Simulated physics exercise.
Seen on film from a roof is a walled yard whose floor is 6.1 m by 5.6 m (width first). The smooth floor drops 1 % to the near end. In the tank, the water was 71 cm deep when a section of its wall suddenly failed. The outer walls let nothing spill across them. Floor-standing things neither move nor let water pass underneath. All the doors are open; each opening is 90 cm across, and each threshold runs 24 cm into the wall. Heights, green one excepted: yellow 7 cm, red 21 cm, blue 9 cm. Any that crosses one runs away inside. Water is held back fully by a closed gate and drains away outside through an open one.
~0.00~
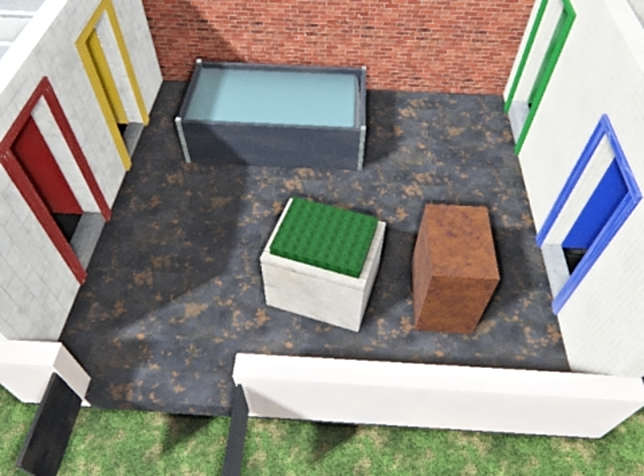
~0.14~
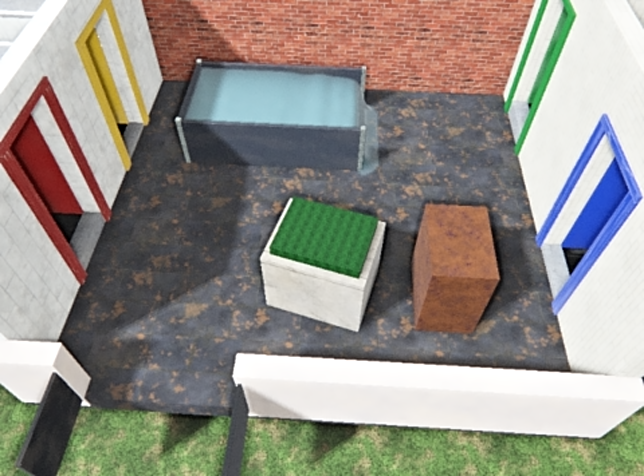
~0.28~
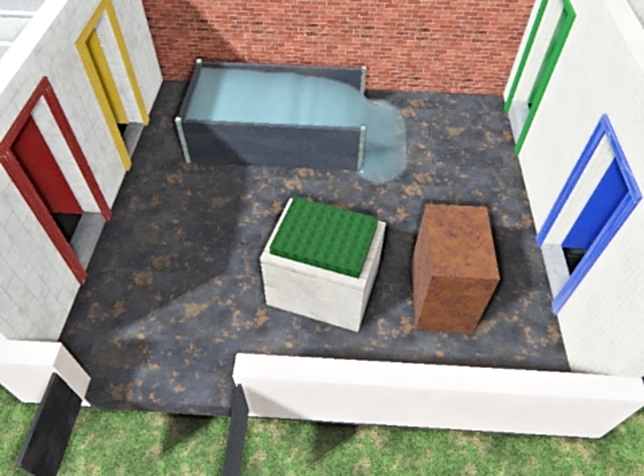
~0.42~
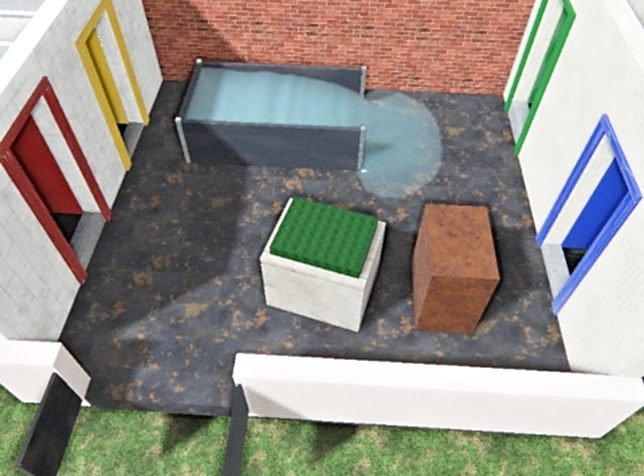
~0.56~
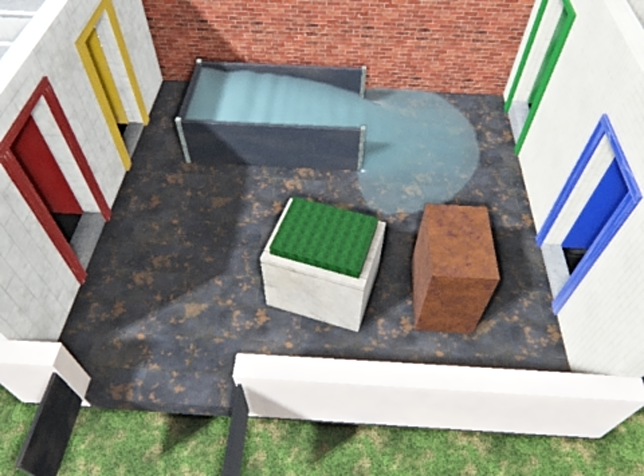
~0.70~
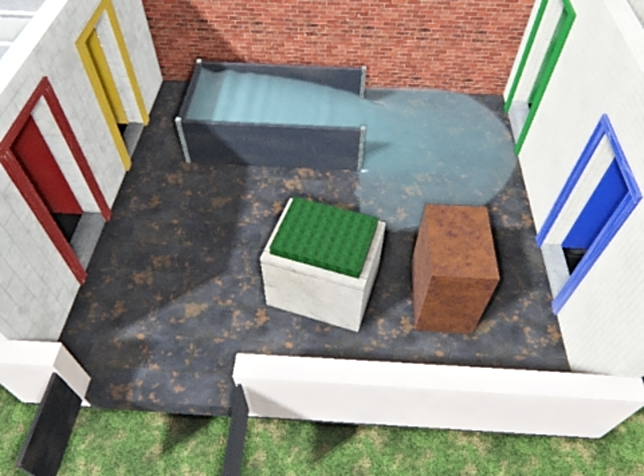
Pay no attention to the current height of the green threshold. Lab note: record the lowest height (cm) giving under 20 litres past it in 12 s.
Lowest height: 34 cm.
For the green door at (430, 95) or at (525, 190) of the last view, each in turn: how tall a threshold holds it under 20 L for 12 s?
You'd want roughly 23 cm there first, then roughly 26 cm.
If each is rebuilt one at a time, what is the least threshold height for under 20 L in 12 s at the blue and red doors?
You'd want some 14.5 cm at blue and some 6.5 cm at red.
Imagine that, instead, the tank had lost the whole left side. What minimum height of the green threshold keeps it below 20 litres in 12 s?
Required height: Approx. 14.0 cm.
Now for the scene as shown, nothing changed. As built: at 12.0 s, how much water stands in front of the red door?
Depth: Near 7.0 cm.
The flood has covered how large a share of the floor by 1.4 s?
Roughly 30 percent of the floor.
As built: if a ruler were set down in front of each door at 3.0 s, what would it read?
In cm: Yellow 0, red 0, green 31, blue 14.
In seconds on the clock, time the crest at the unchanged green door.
Roughly at 2.0 s.
After 1.4 s water covers 30 % of the floor, deepest (42 cm) near (497, 101); 36 cm at the green door, 11 litres in over its 26 cm threshold.
After 3.0 s water covers 40 % of the floor, deepest (34 cm) near (563, 390); 31 cm at the green door, 82 litres in over its 26 cm threshold.
After 12.0 s water covers 95 % of the floor, deepest (14 cm) near (263, 387); 5 cm at the green door, 91 litres in over its 26 cm threshold.
At the green door as built, the water arrived by 0.8 s and peaked near 41 cm at 2.0 s.
With a threshold of 30 cm, 46 litres would have come in within the 12 s; with 40.5 cm, 1 litre. So under 20 litres takes about 34 cm.
